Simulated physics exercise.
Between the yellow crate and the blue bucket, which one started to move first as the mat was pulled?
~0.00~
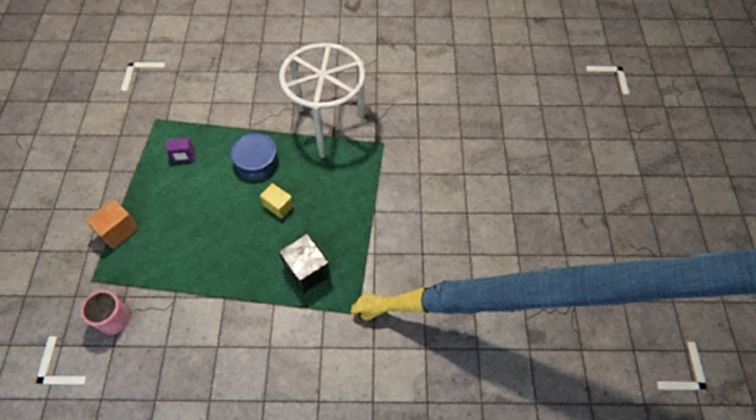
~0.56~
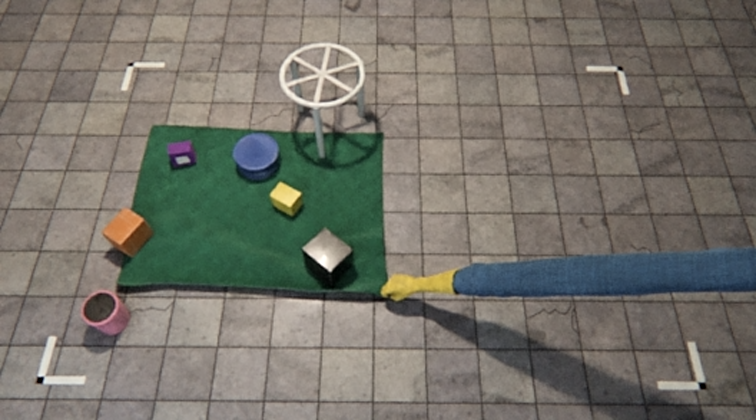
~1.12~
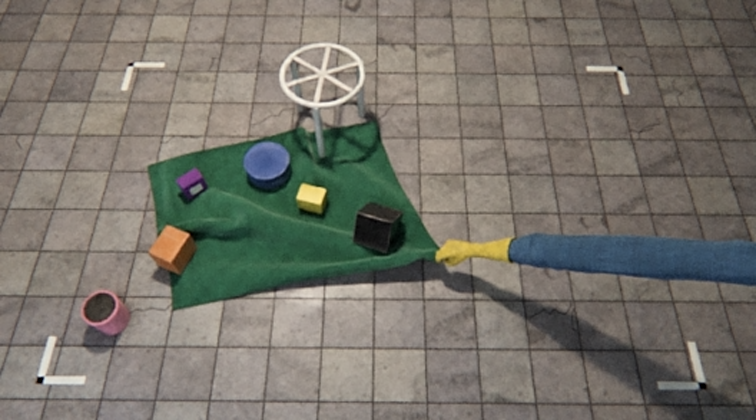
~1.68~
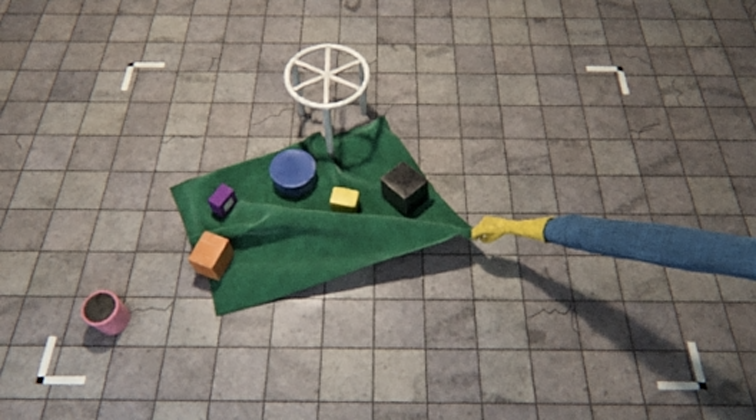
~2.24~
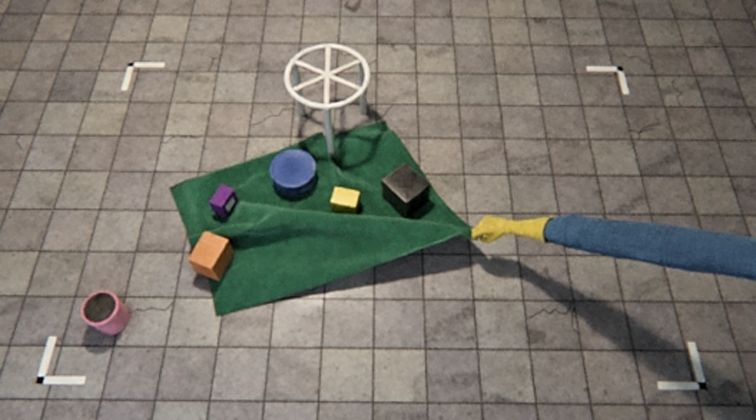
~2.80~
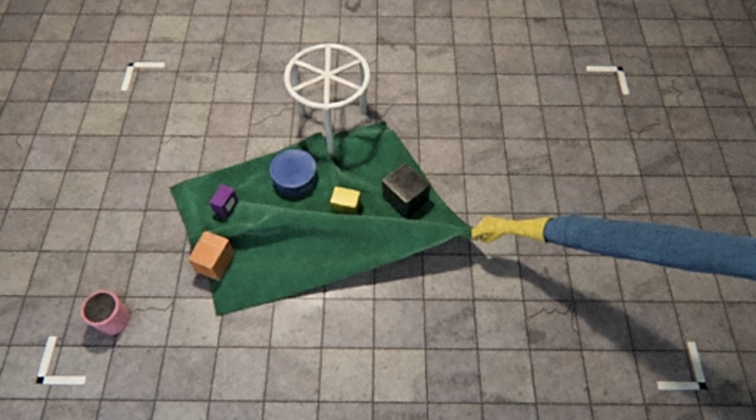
The yellow crate started to move first, and the blue bucket began moving after it.
